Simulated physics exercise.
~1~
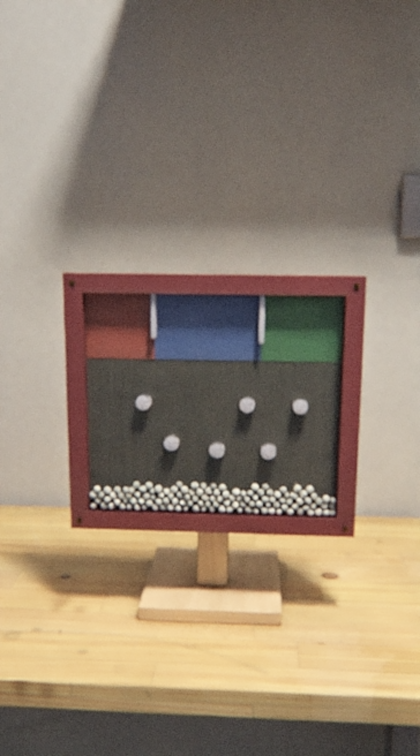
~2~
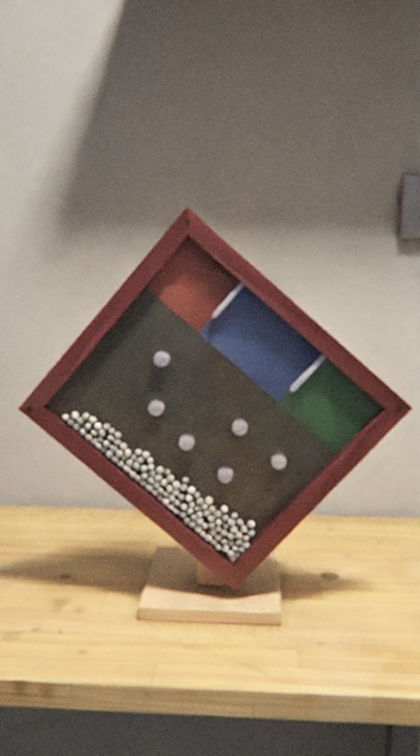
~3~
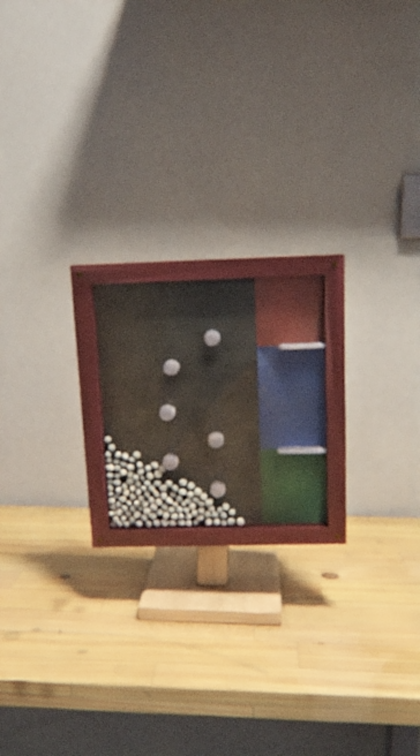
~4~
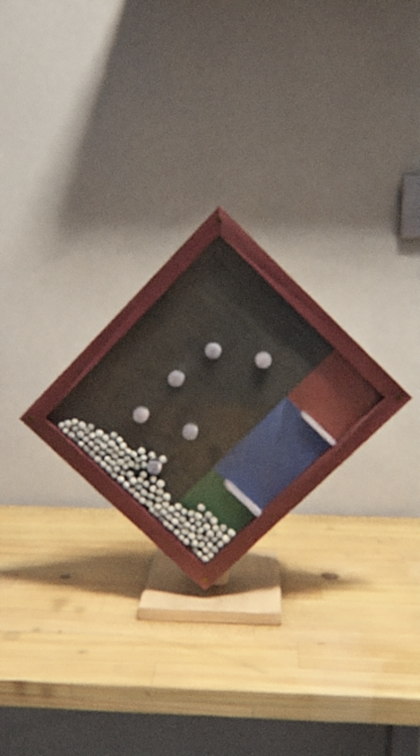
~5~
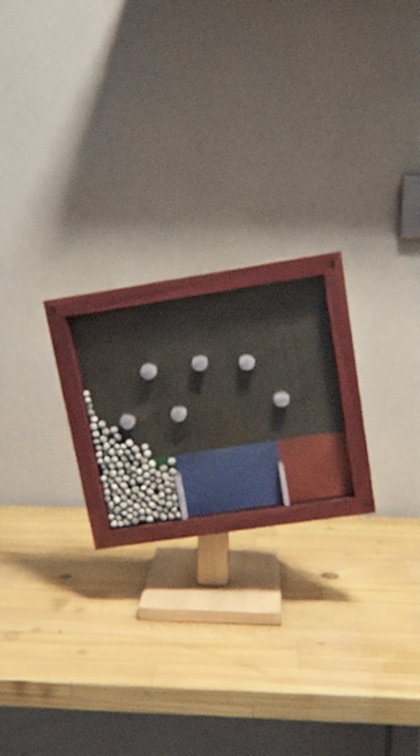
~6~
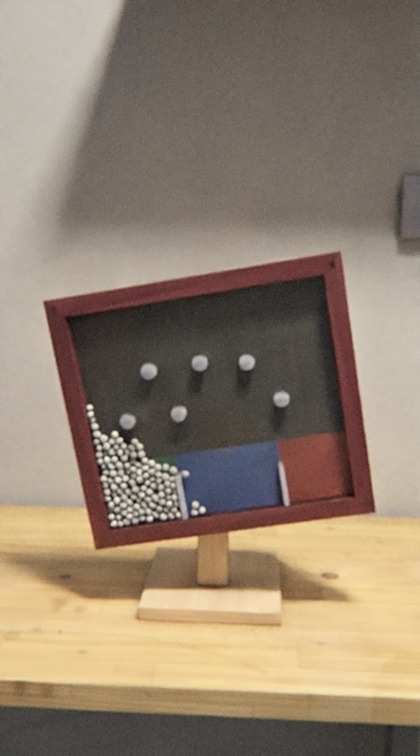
Red-framed case of small pale balls turning clockwise on a wooden stand, the balls heaping mostly over green, a few reaching blue.
